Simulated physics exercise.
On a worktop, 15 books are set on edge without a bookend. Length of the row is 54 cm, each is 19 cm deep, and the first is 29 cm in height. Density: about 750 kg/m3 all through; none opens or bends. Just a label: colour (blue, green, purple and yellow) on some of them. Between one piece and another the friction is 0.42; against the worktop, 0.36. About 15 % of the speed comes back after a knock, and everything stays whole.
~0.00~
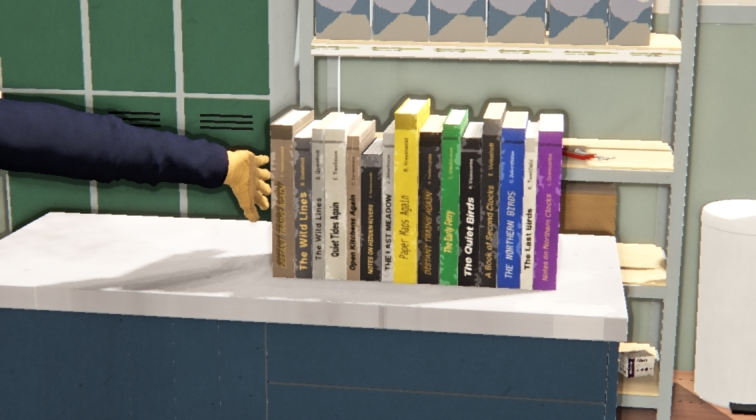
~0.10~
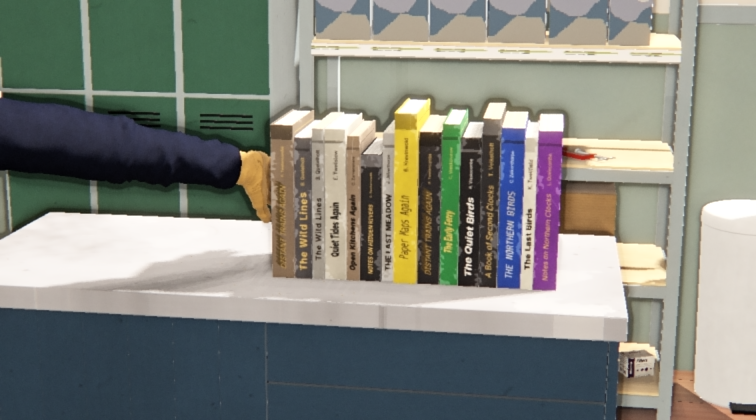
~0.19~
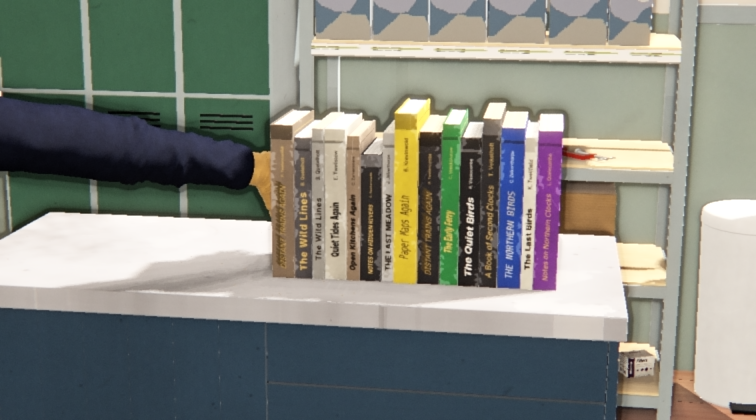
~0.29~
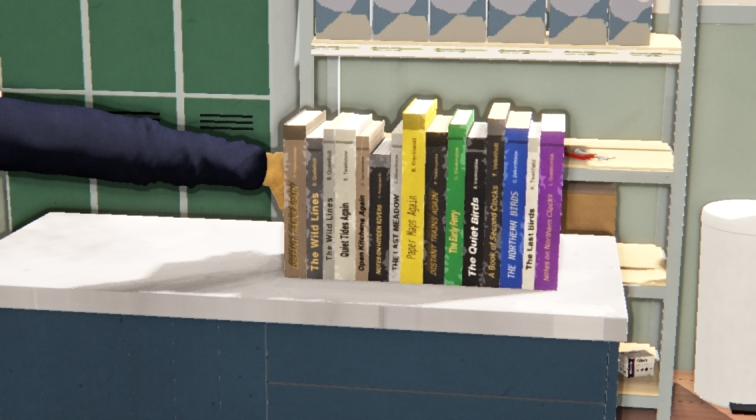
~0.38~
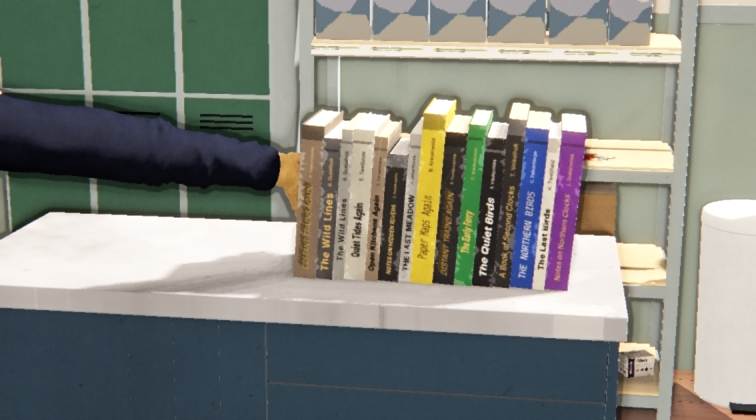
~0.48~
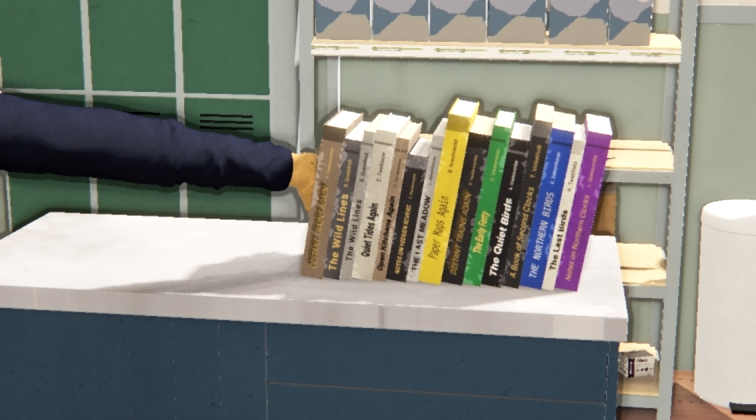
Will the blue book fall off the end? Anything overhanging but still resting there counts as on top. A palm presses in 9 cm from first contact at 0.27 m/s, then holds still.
In the end the blue book comes off.
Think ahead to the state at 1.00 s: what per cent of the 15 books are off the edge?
At that instant, 5 percent.
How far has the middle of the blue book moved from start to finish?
About 95 cm.
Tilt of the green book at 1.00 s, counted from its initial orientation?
Tilt from start: Approx. 30 degrees.
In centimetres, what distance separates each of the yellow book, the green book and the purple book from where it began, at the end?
About: Yellow 10, green 20, purple 100.
Around 0.62 s, none of the 15 books off the edge, 15 disturbed; blue book tipped 22°; purple book tipped 23°.
Around 1.00 s, 1 of the 15 books off the edge; blue book on its side; purple book upside down.
Around 1.28 s, 3 of the 15 books off the edge; blue book on its side; purple book on its side.
Finally (1.7 s), 3 of the 15 books off the edge; blue book on its side; purple book on its side; green book tipped 38°.
